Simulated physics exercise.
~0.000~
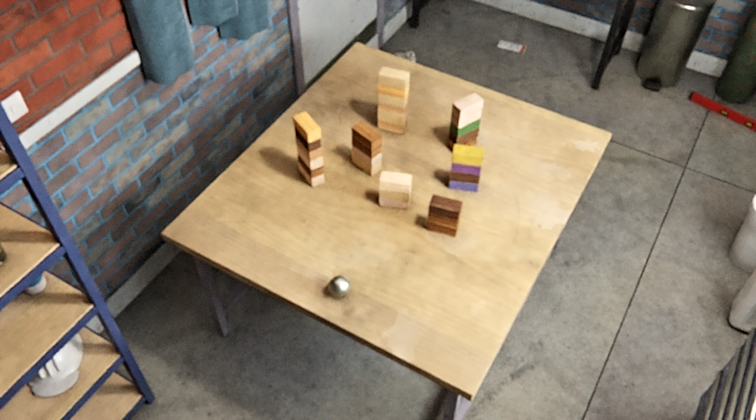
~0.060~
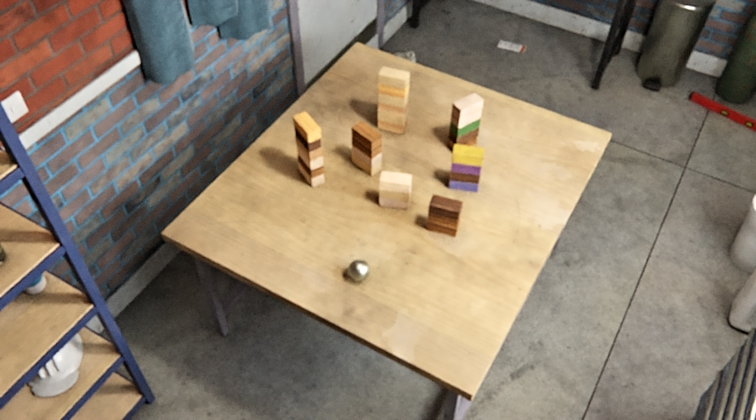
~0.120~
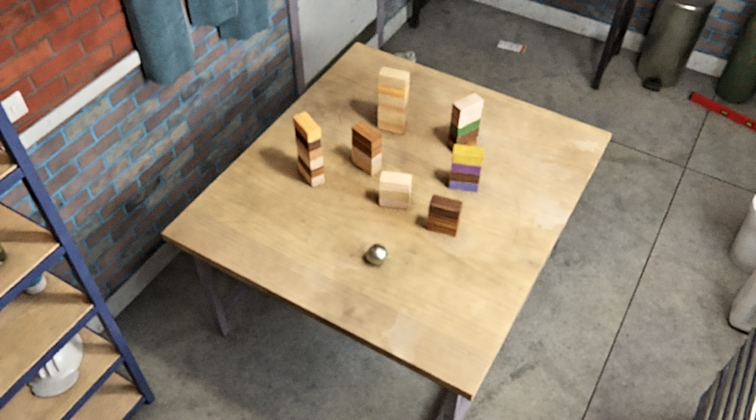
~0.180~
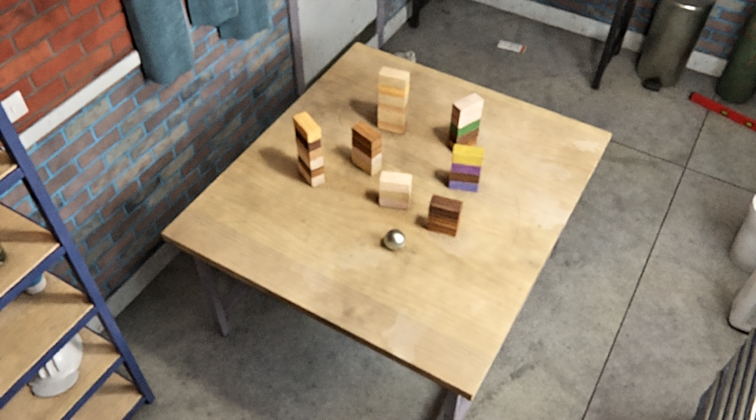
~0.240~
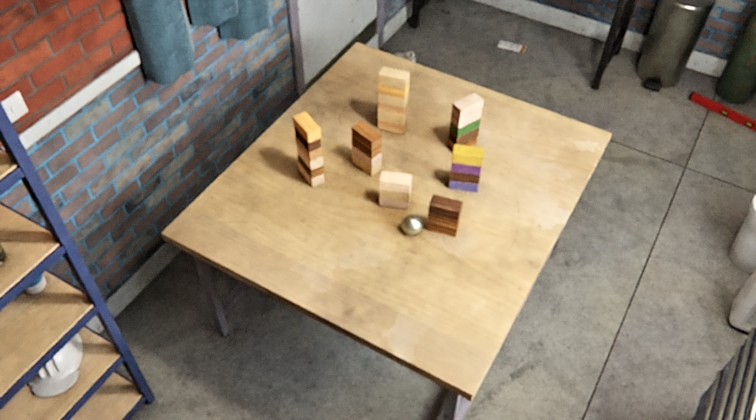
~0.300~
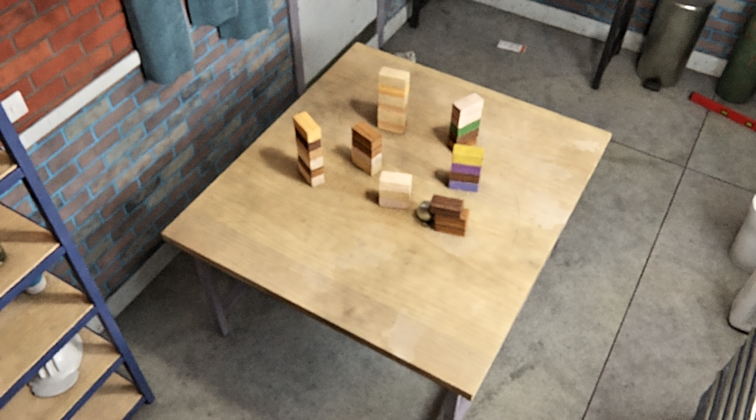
We see seven small towers of wooden blocks on a wooden table as a steel ball rolls up and to the right across the tabletop, reaches the short dark brown tower, and knocks its blocks out of line.
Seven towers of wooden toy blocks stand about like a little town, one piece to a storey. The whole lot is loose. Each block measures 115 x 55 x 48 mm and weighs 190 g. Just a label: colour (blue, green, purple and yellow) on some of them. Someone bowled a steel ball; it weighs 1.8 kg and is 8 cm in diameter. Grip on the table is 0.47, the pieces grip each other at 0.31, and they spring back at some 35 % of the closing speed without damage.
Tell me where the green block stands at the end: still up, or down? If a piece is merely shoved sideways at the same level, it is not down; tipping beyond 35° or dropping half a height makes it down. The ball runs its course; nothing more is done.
At the end the green block is still up.
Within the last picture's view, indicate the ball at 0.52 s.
Pixel position: Around (469, 168).
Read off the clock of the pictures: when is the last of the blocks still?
Roughly 1.0 s.
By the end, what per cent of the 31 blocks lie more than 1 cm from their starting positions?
Displaced: 25 %.
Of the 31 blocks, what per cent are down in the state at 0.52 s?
By then, 5 per cent.
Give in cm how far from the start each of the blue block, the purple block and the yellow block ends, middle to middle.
Displacements: Blue = 26, purple = 12, yellow = 20 (cm).
After 0.40 s, ball still moving; none of the 31 blocks down, 3 disturbed; green block unmoved.
After 0.52 s, ball still moving; 2 of the 31 blocks down; green block unmoved; purple block leaning 38°, 28 mm lower.
After 0.64 s, ball still moving; 2 of the 31 blocks down; green block unmoved; yellow block leaning 52°, 11 cm lower.
After 0.82 s, ball still moving; 3 of the 31 blocks down; green block unmoved; yellow block on its side.
At rest (1.3 s), ball rolling away; 3 of the 31 blocks down; green block unmoved; yellow block upside down; blue block shifted 25 cm. As the last picture would show them, middles, green block near (465, 124), yellow block near (446, 202).
